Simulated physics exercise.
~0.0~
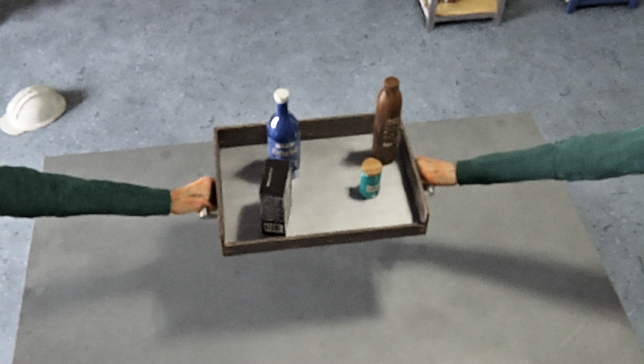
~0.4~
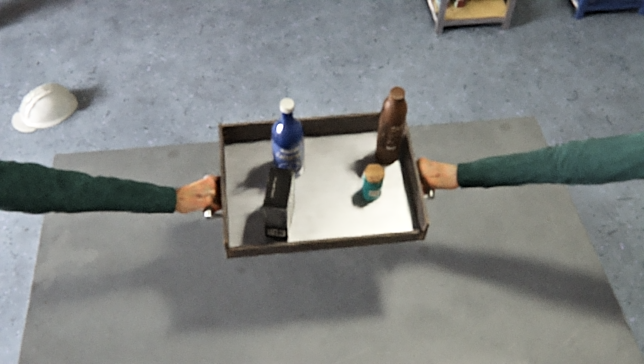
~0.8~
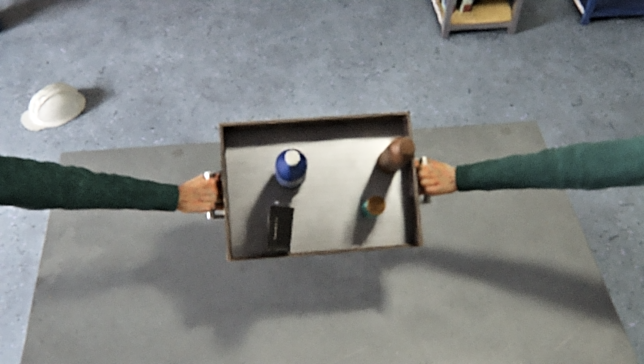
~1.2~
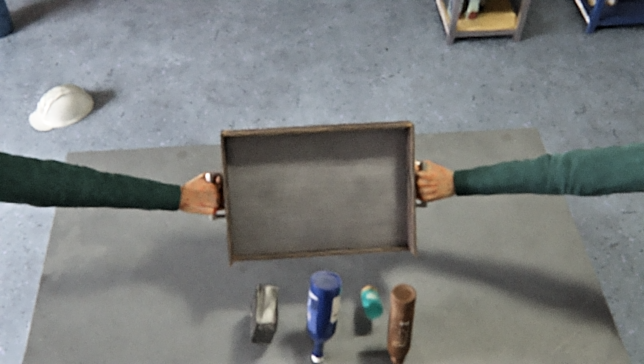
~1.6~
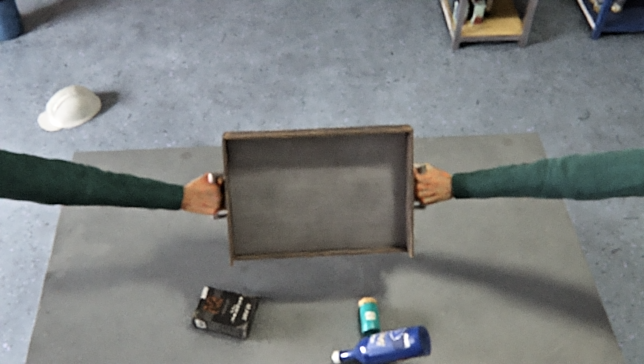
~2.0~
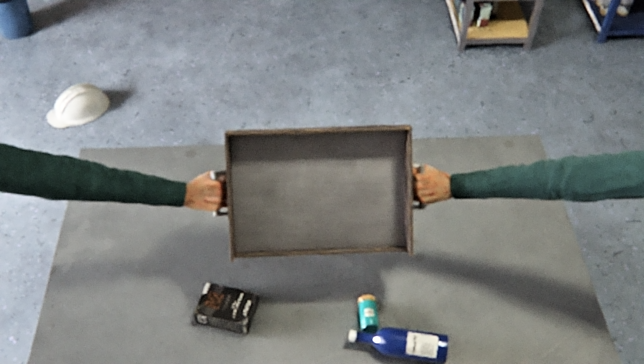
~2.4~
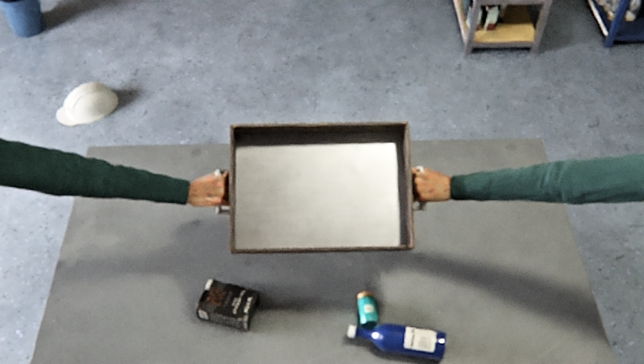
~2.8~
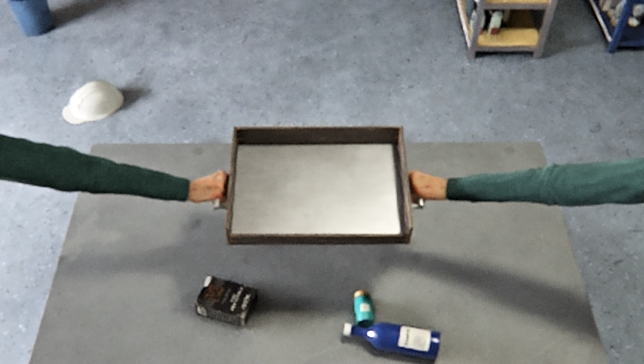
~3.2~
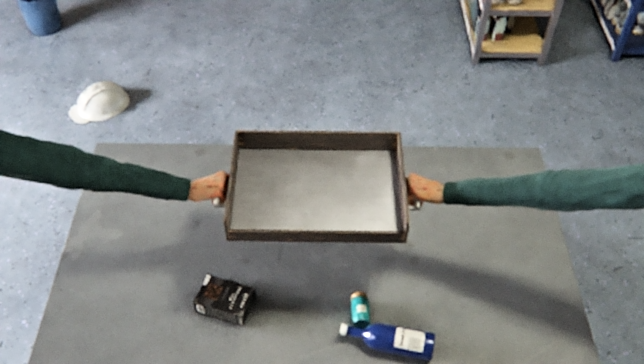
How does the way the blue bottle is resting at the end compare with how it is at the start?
At the start the blue bottle stands upright in the crate, but at the end it lies on its side on the grey mat.
On a blue-grey floor with a grey mat, seen from above and in front, two hands in green sleeves hold a dark-edged crate by its ends. Inside stand a blue bottle and a black packet on the left, with a brown bottle and a small turquoise shaker on the right. The hands tip the near side steeply down, and all of the things lean and tumble out over the near edge. The crate is then swung back to level, empty. The packet, shaker and blue bottle lie on the mat below it, while the brown bottle is out of sight.
